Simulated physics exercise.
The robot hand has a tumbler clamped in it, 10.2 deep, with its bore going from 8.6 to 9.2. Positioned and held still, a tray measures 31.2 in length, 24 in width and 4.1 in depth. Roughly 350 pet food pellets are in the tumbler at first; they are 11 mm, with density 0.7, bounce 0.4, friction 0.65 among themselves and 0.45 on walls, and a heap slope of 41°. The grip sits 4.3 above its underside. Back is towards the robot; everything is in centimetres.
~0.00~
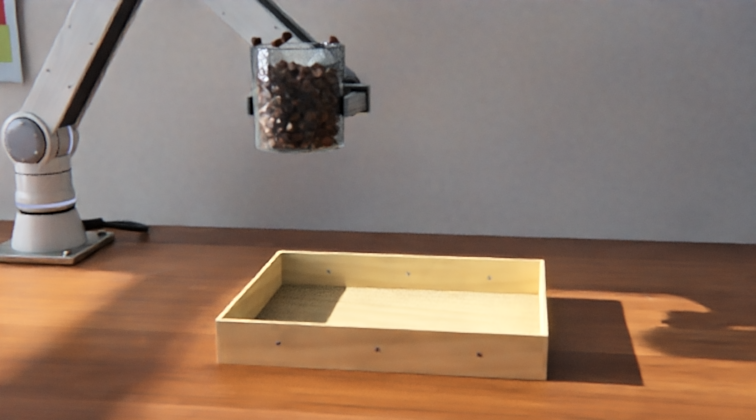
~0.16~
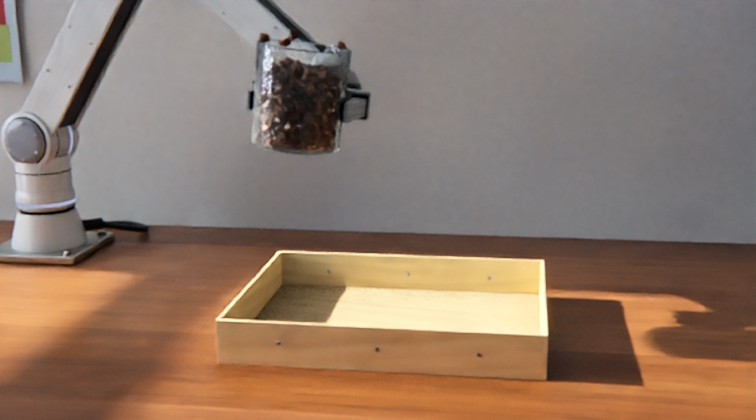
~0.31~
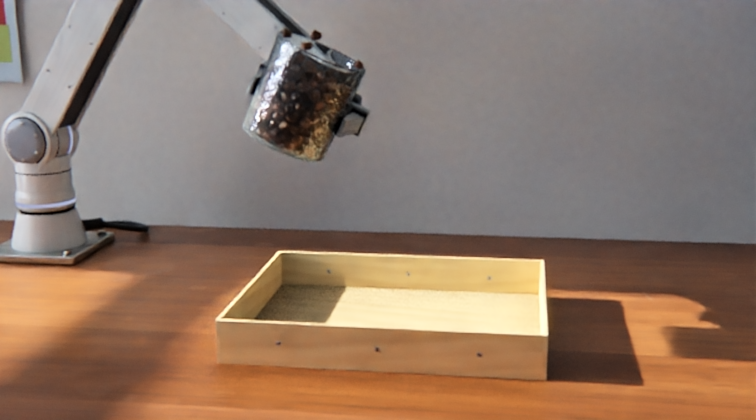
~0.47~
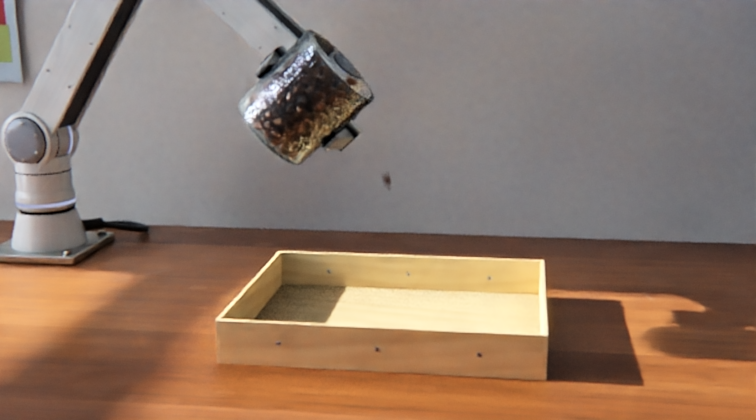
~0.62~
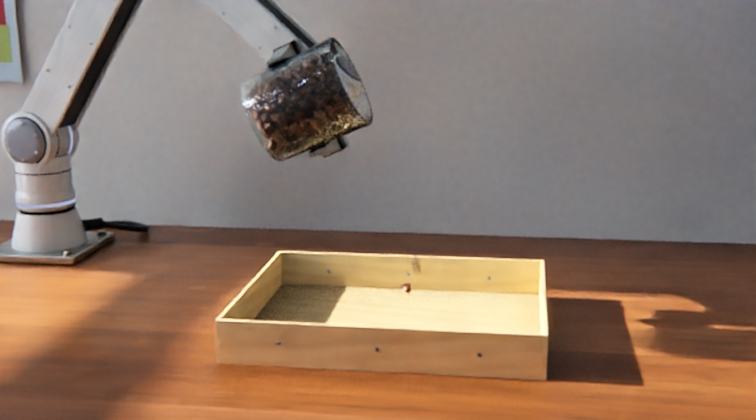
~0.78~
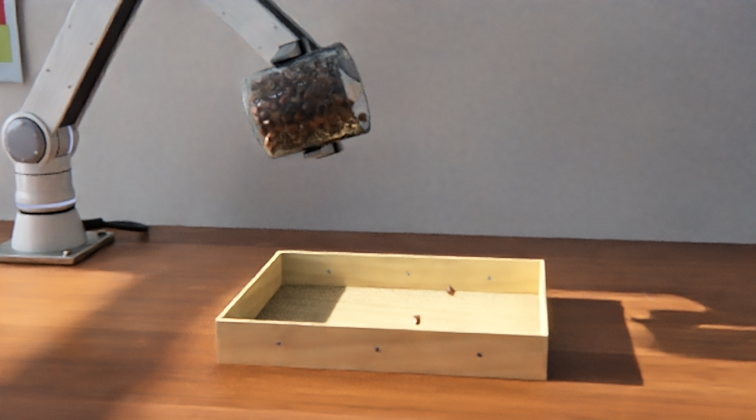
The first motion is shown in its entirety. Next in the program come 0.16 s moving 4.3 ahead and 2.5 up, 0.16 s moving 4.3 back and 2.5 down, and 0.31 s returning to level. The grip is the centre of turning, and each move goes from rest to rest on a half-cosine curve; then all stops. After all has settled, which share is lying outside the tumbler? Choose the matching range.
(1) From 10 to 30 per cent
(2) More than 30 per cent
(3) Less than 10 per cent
The answer is 1.
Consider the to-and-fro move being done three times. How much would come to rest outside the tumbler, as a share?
Roughly 45 percent.
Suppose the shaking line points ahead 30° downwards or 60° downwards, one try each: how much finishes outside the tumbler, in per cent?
Near 10 and 5 percent respectively.
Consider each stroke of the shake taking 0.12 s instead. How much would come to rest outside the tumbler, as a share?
45 %.
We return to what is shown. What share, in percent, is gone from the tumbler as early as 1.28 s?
Roughly 20 per cent by then.
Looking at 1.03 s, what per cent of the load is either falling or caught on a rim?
Reading at that time: Some 1 per cent.
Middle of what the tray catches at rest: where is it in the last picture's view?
(428, 319).
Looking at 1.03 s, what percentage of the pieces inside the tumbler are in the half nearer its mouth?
Some 60 per cent.
After 1.03 s, tilted 72° forward, highest piece 29 above the table; 340 in the tumbler, 3 in the tray, 5 in flight or on a rim.
After 1.28 s, tilted 26° forward, highest piece 29 above the table; 285 in the tumbler, 57 in the tray, 6 in flight or on a rim.
After 1.61 s, level, highest piece 28 above the table; 285 in the tumbler, 63 in the tray.
After 2.66 s, level, highest piece 28 above the table; 285 in the tumbler, 63 in the tray.
In the end, 285 in the tumbler, 63 in the tray. That is 18 % outside the tumbler.
